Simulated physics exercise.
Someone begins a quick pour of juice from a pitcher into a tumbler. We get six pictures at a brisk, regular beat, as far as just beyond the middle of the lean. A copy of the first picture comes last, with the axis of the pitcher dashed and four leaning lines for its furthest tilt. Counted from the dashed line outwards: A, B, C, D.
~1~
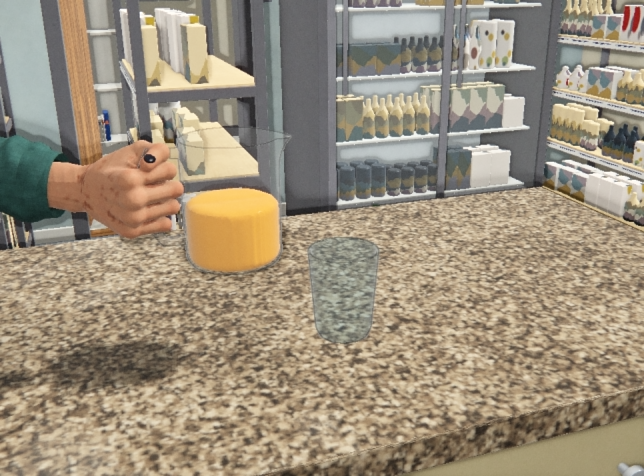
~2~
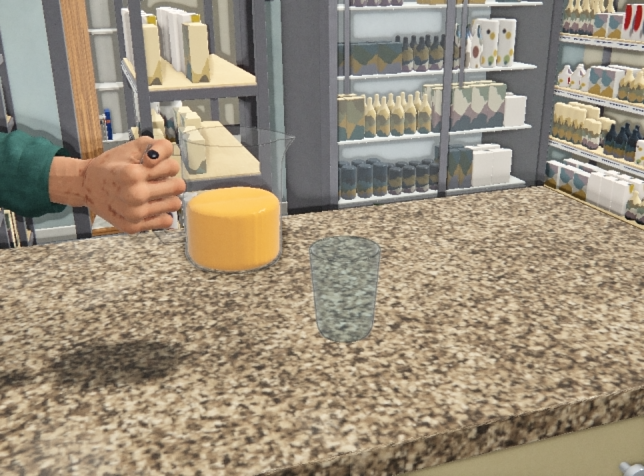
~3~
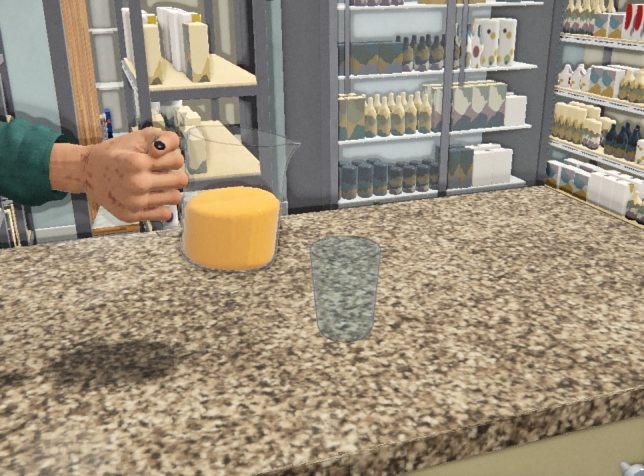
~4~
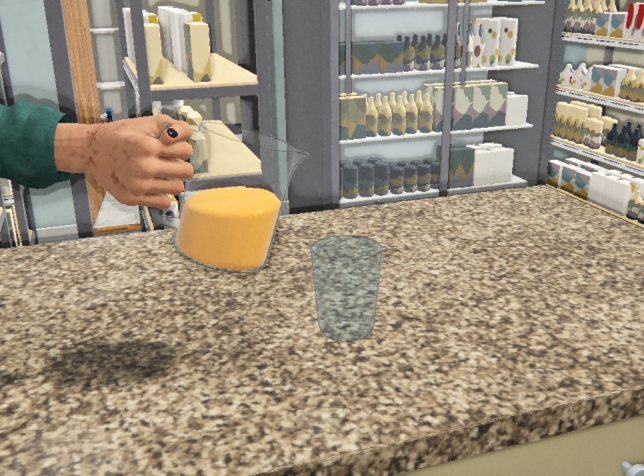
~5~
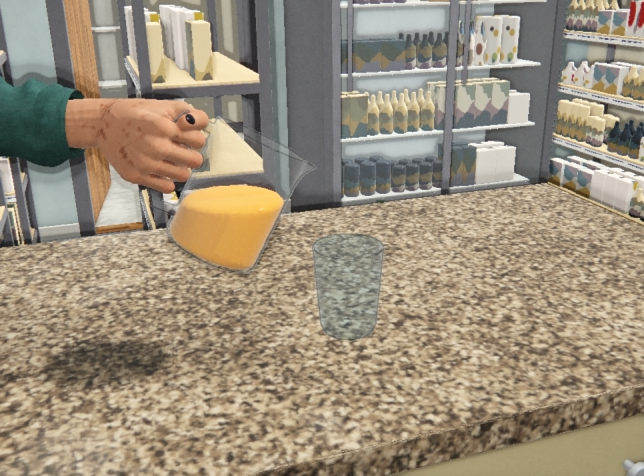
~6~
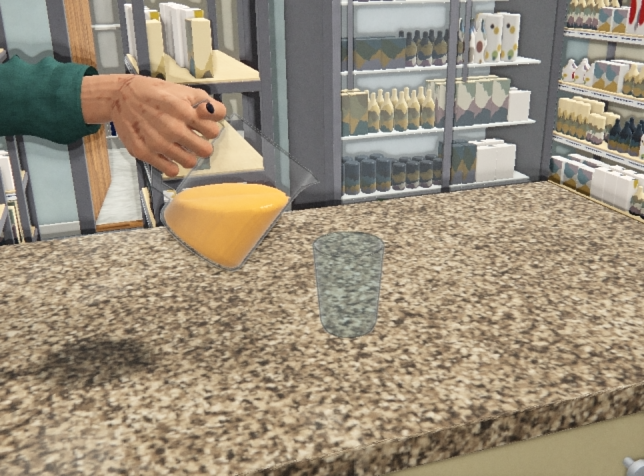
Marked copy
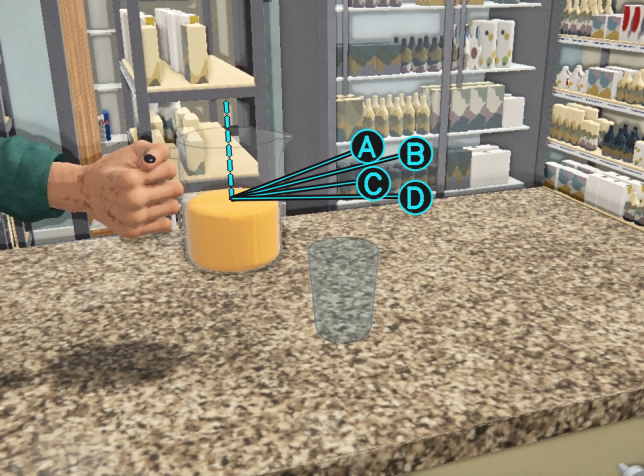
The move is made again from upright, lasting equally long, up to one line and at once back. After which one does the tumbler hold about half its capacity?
A beats the others.
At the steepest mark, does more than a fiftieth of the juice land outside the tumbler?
Yes, it does.
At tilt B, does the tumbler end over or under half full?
Over.
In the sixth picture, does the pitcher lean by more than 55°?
No.
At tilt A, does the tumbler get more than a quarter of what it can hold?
Yes, it does.
On the marked copy, A at (351, 152); B at (398, 156); C at (355, 182); D at (398, 196).
Choosing A, the tumbler ends with about 51 % of what it can hold.
Choosing B, the tumbler ends with about 71 % of what it can hold.
Choosing C, the tumbler ends with about 81 % of what it can hold; 8 % of the juice is spilt.
Choosing D, the tumbler ends with about 64 % of what it can hold; 34 % of the juice is spilt.
